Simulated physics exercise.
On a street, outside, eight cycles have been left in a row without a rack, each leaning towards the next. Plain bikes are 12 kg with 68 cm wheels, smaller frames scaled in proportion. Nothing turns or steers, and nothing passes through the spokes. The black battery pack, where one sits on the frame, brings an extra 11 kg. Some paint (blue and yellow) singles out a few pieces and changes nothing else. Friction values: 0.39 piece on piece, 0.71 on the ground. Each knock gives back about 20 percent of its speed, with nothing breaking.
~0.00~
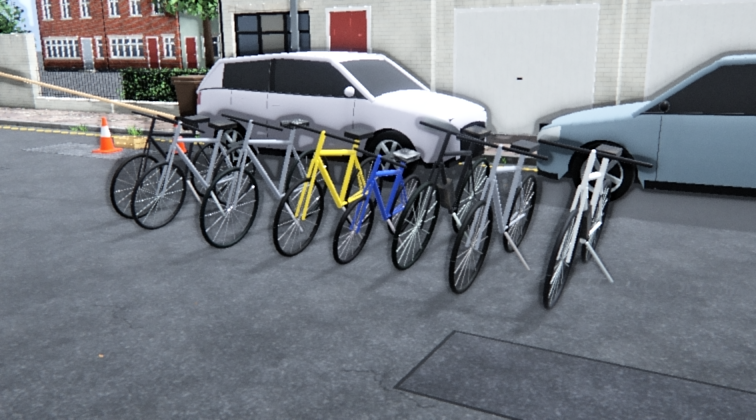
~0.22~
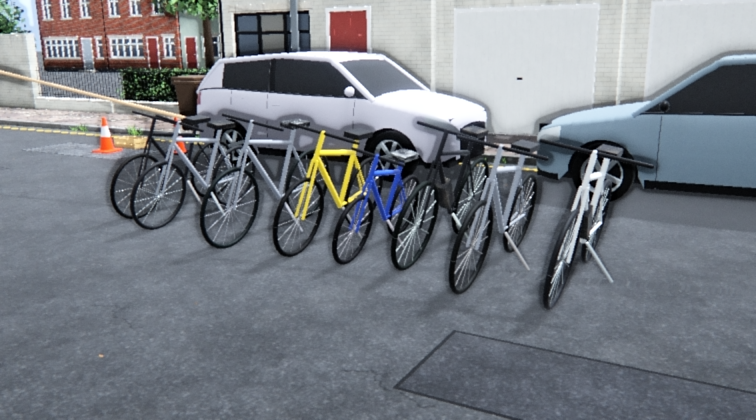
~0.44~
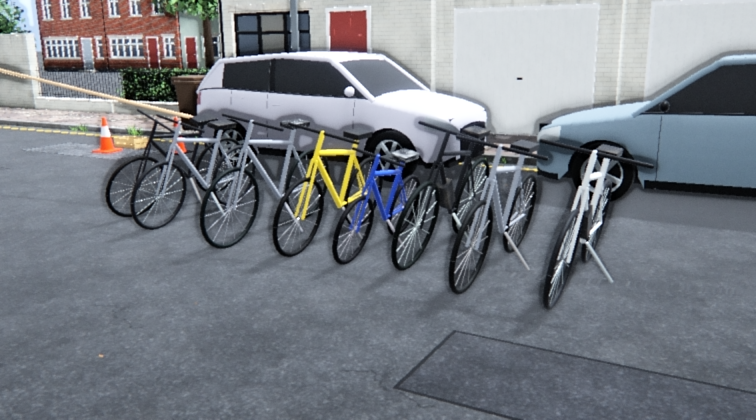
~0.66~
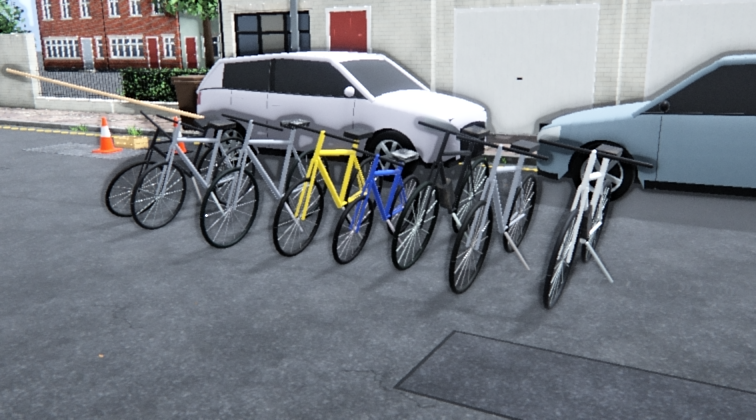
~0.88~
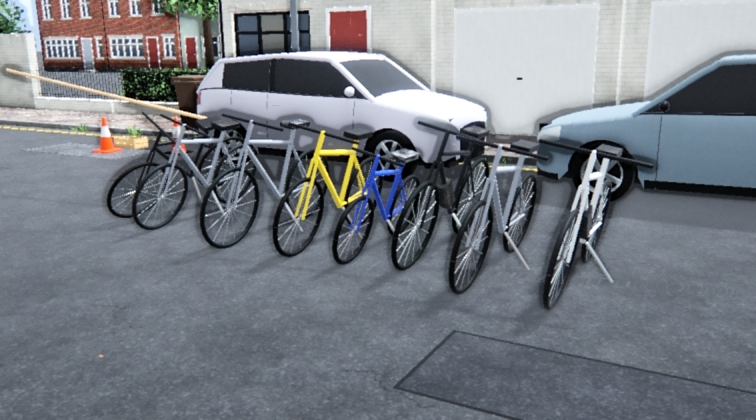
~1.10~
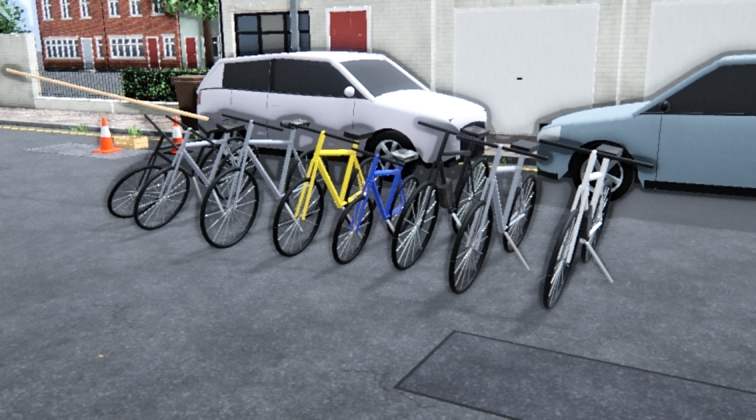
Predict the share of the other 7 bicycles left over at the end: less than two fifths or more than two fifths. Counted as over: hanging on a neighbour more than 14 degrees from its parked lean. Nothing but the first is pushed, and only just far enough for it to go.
The share left over is over two fifths.
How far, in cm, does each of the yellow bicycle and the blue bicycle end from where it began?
Approx. distance from start in cm - yellow 60, blue 50.
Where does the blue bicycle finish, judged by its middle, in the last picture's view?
Look near (421, 227) in the final frame.
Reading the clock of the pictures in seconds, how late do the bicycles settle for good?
Near 4.5 s.
After 1.74 s, 1 of the 7 other bicycles over.
After 3.36 s, 5 of the 7 other bicycles over; yellow bicycle leaning 58°; blue bicycle leaning 41°.
At rest (4.6 s), 6 of the 7 other bicycles over; yellow bicycle leaning 68°; blue bicycle leaning 60°. That is 86 per cent. One left standing. As the last picture would show them, middles, yellow bicycle near (378, 220), blue bicycle near (421, 227).
